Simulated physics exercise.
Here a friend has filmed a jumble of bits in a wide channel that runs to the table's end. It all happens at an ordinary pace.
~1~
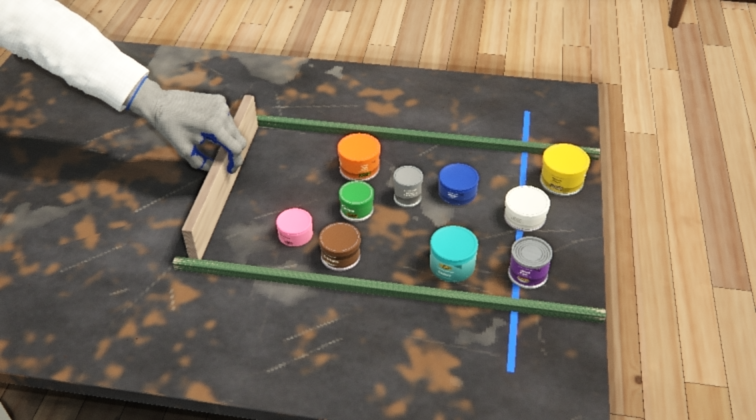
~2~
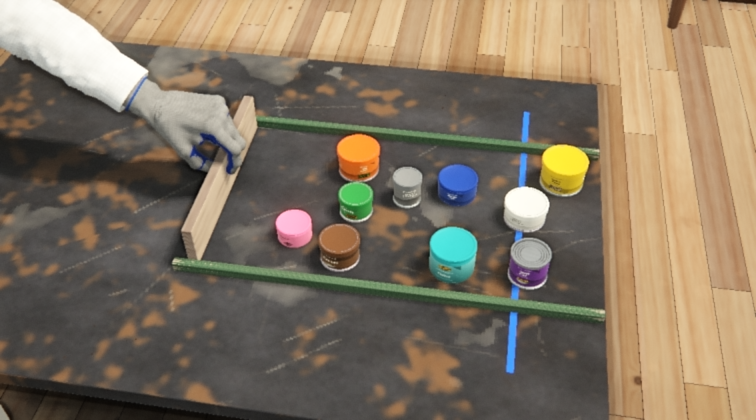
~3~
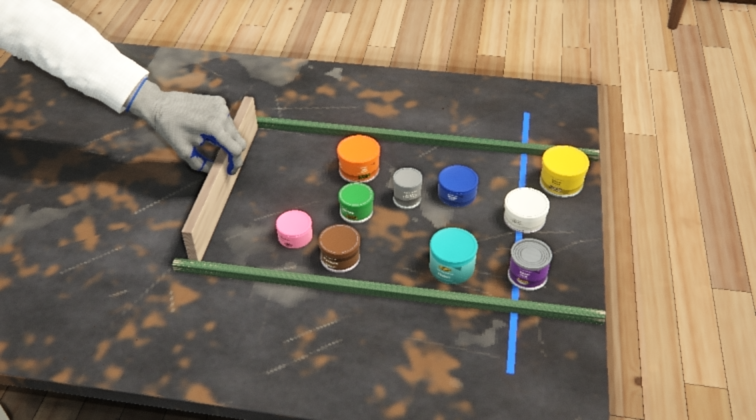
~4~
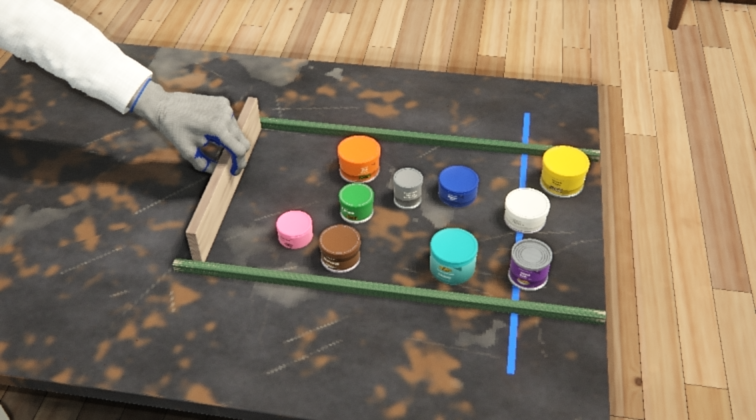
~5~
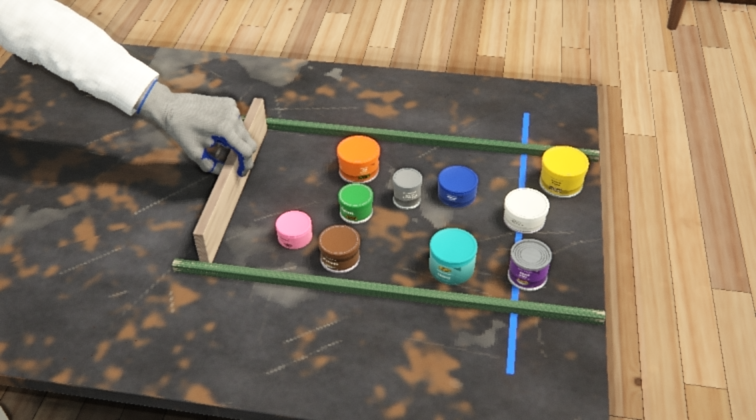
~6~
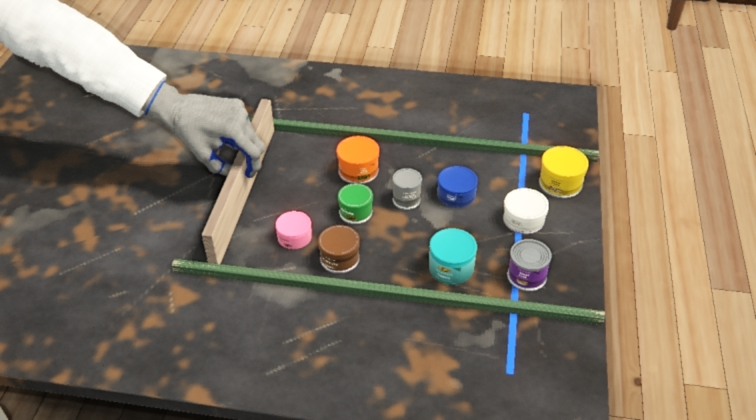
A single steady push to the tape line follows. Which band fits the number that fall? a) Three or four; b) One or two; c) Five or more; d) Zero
b, one or two.
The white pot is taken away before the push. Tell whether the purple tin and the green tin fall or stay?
Well, the purple tin goes off the edge while the green tin is still there.
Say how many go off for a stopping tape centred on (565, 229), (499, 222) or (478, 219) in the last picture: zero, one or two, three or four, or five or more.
Taking the places one by one, it comes to five or over; none; none.
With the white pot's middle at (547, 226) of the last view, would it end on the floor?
From that start, the object then is safe.
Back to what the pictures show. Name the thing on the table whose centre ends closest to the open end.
The answer: The yellow pot.
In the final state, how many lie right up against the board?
5 are in contact with it.
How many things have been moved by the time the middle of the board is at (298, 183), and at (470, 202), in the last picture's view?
By the first moment it's 1, by the second it's 9.
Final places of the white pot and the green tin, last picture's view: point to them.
First object about (580, 230); second object about (537, 225).
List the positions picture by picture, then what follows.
In the first frame, yellow pot (564, 170); purple tin (530, 263); white pot (526, 209); board (224, 173); tape (520, 222).
In the second frame, purple tin (529, 264); turquoise tub (453, 256).
In the third frame, white pot (526, 211); blue tub (458, 186).
In the fourth frame, yellow pot (564, 172); green tin (357, 203).
In the fifth frame, purple tin (529, 265); brown tin (340, 249).
In the sixth frame, yellow pot (563, 172); purple tin (529, 265); white pot (525, 211); board (241, 177); tape (519, 224).
Early on, none off yet; yellow pot at rest near (563, 172); purple tin at rest near (529, 265); white pot at rest near (525, 211).
A while later, none off yet; yellow pot at rest near (563, 172); purple tin travelled about its own width near (563, 269); white pot travelled about its own width near (554, 219).
Finally, the number that fall off is one or two; lost, purple tin.
